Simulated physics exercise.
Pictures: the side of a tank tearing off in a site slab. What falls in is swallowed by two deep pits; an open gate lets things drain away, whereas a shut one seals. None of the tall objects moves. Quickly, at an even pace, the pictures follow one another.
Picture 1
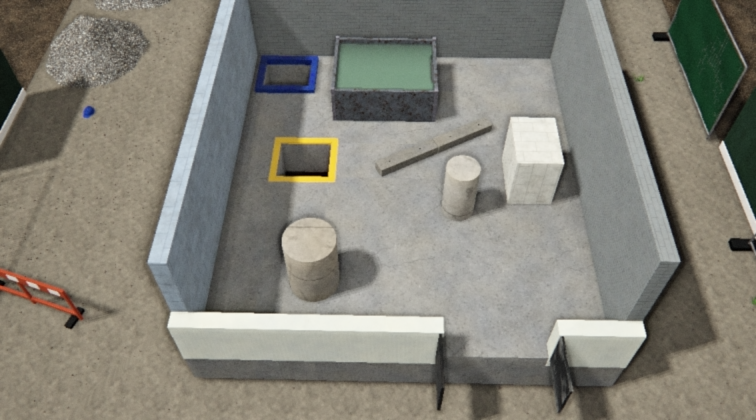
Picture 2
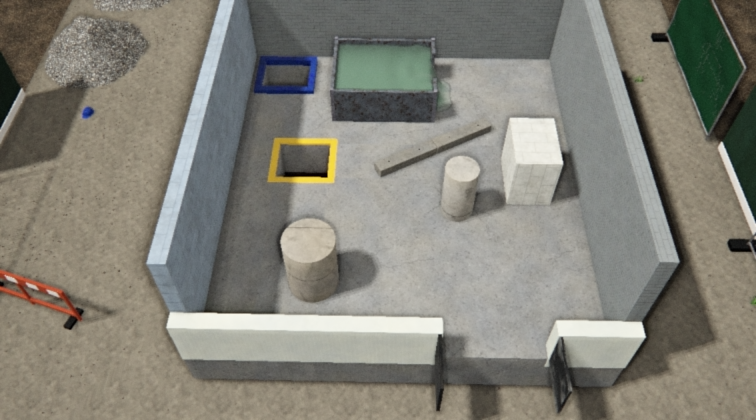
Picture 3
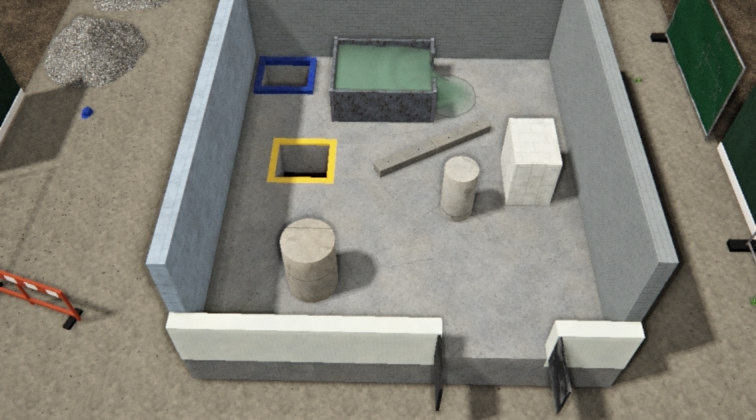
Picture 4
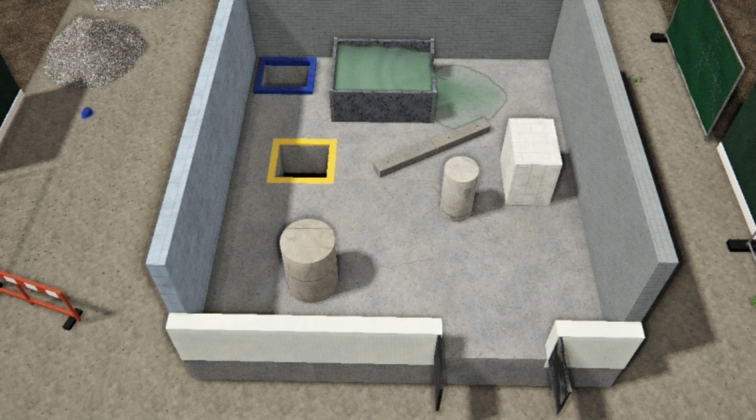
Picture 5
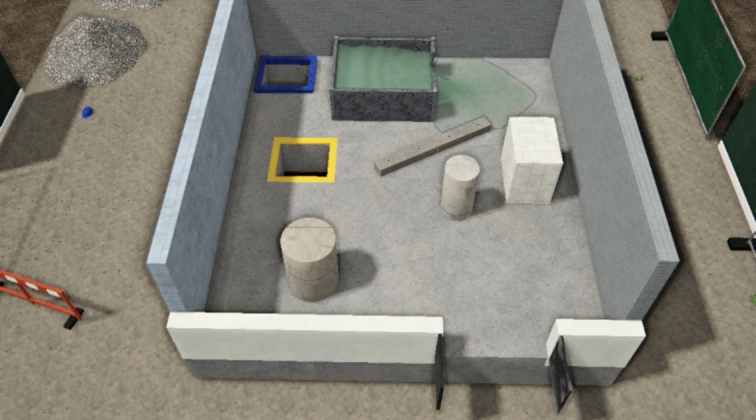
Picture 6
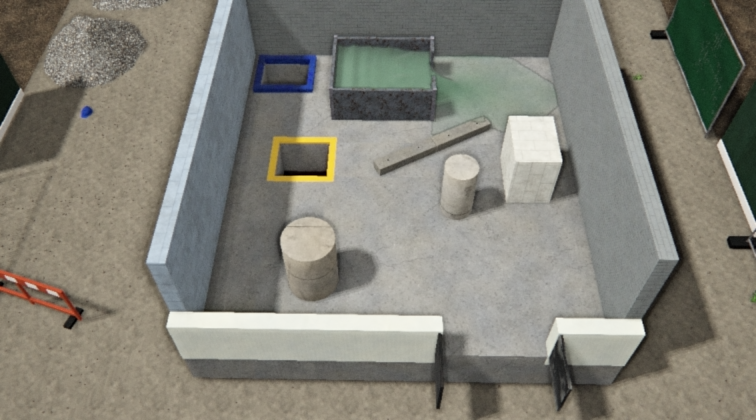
A walled concrete site slab with a gap in its front wall is seen from high above by a still camera. A dark tank of green water stands at the back, beside blue-edged and yellow-edged pits on the left, with a beam, two round pillars and a pale block around them. Water pours from the tank's right side and spreads rightward across the floor in a thin sheet.
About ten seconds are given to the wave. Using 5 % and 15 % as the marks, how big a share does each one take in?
Shares taken in: Gate - between 5 and 15 %; yellow pit - under 5 %; blue pit - under 5 %.
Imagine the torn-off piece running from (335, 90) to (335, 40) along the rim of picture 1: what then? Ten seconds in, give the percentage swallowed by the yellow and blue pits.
Per cent: Yellow 15, blue 40.
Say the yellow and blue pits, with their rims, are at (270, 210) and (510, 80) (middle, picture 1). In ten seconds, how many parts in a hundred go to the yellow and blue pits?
The yellow pit ends up with 0 per cent, the blue pit with 30 per cent.
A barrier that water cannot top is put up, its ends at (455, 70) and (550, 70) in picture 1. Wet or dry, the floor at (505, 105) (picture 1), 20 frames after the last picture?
Answer: Wet.
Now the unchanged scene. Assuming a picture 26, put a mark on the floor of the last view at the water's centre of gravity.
Close to (460, 112), I reckon.
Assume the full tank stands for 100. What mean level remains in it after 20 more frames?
My reading is roughly 40 in a hundred.
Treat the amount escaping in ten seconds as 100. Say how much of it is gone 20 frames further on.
Result, approximate: 0 per cent.
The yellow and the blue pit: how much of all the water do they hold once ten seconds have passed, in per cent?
4 and 0 per cent respectively.
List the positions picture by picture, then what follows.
The first frame shows still water in the tank at (385, 67).
In the second frame, water pours out at (431, 85) and has run to (443, 109).
In the third frame, water pours out at (430, 87) and has run to (472, 101).
In the fourth frame, water pours out at (430, 87) and has run to (502, 102).
In the fifth frame, water pours out at (431, 86) and has run to (530, 101).
In the sixth frame, the front is at (557, 102), out from the gap at (430, 85).
A moment on, water covers 15 % of the floor; the gate 0 %, the yellow pit 0 %, the blue pit 0 %.
Next, water covers 20 % of the floor; the gate 0 %, the yellow pit 0 %, the blue pit 0 %.
Then, water covers 35 % of the floor; the gate 0 %, the yellow pit 0 %, the blue pit 0 %.
Later, water covers 55 % of the floor; the gate 3 %, the yellow pit 1 %, the blue pit 0 %.
In the end, water covers 85 % of the floor; the gate 9 %, the yellow pit 3 %, the blue pit 0 %.
